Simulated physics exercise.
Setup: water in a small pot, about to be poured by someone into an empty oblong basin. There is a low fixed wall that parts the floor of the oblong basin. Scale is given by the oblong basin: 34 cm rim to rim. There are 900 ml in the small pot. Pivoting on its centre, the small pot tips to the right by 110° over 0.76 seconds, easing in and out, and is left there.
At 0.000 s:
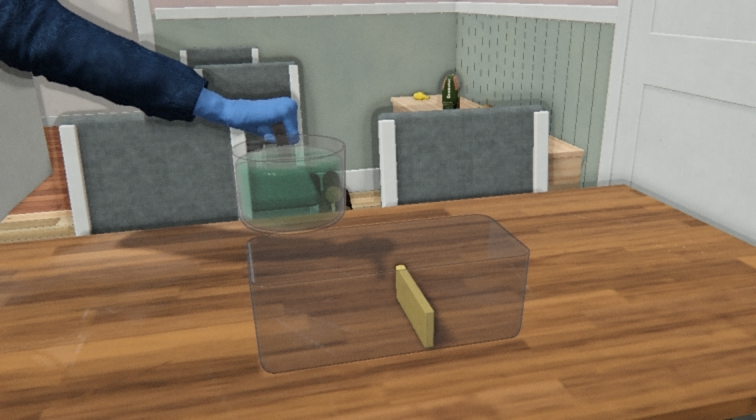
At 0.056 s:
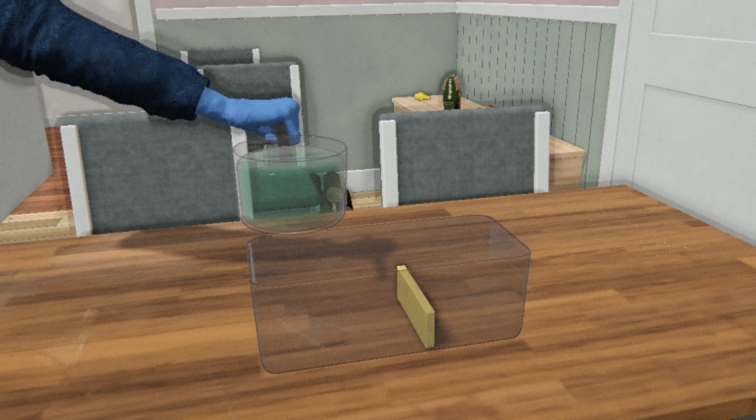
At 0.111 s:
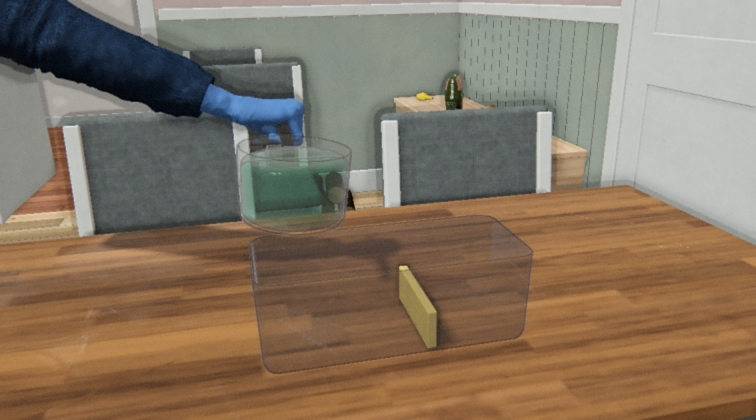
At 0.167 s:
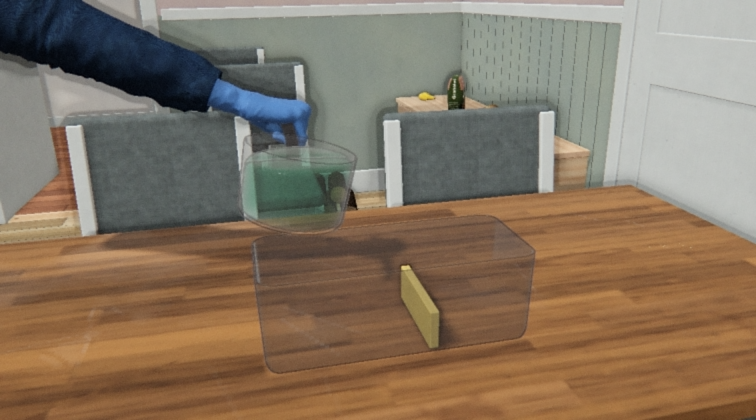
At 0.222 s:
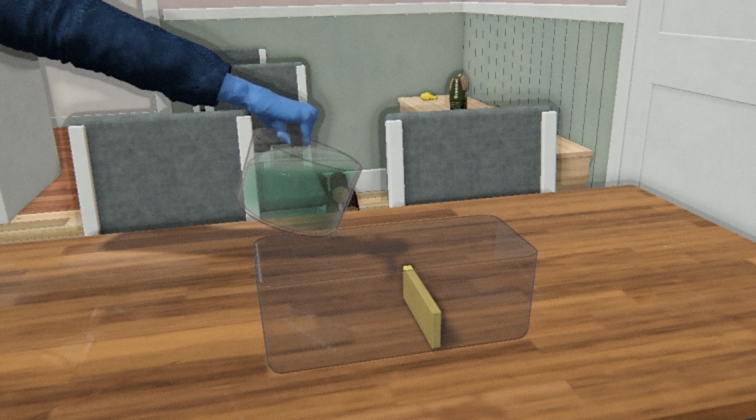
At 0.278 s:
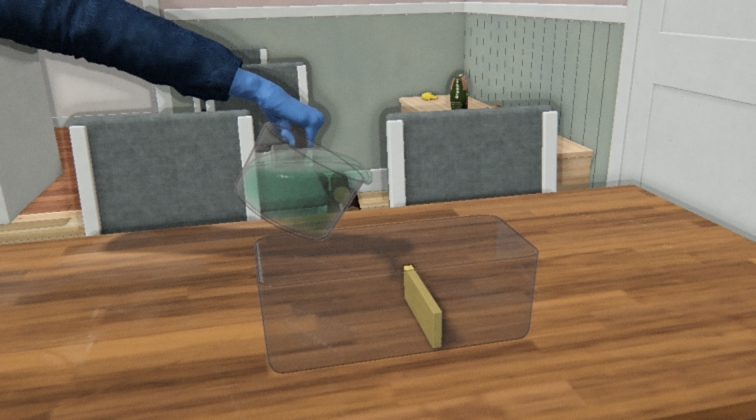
A blue-gloved hand tilts a clear pot of green water rightward above an empty clear basin.
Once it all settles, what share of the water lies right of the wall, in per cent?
10 %.
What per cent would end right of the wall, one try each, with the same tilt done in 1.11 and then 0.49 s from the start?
In order, 15 and 10 per cent.
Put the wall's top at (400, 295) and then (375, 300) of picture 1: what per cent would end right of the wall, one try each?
First try about 35 %, second try about 70 %.
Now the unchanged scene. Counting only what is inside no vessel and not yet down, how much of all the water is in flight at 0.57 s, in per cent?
26 %.
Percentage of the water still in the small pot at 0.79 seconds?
Around 6 in a hundred is still there.
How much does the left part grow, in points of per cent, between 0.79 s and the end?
About 4 per cent.
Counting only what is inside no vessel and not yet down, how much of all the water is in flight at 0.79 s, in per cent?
About 5 per cent.
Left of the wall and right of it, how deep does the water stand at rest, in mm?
Left about 28 mm, right about 6 mm.
By 0.57 s the tilt is 94° and 36 per cent is still to pour, 33 is left of the wall and 6 right of it.
By 0.79 s the tilt is 110° and 6 per cent is still to pour, 82 is left of the wall and 7 right of it.
By 1.01 s the tilt is 110° and 0 per cent is still to pour, 86 is left of the wall and 10 right of it.
By 1.26 s the tilt is 110° and 0 per cent is still to pour, 87 is left of the wall and 10 right of it.
At rest 86 per cent lies left of the wall, 10 right of it and 3 outside.
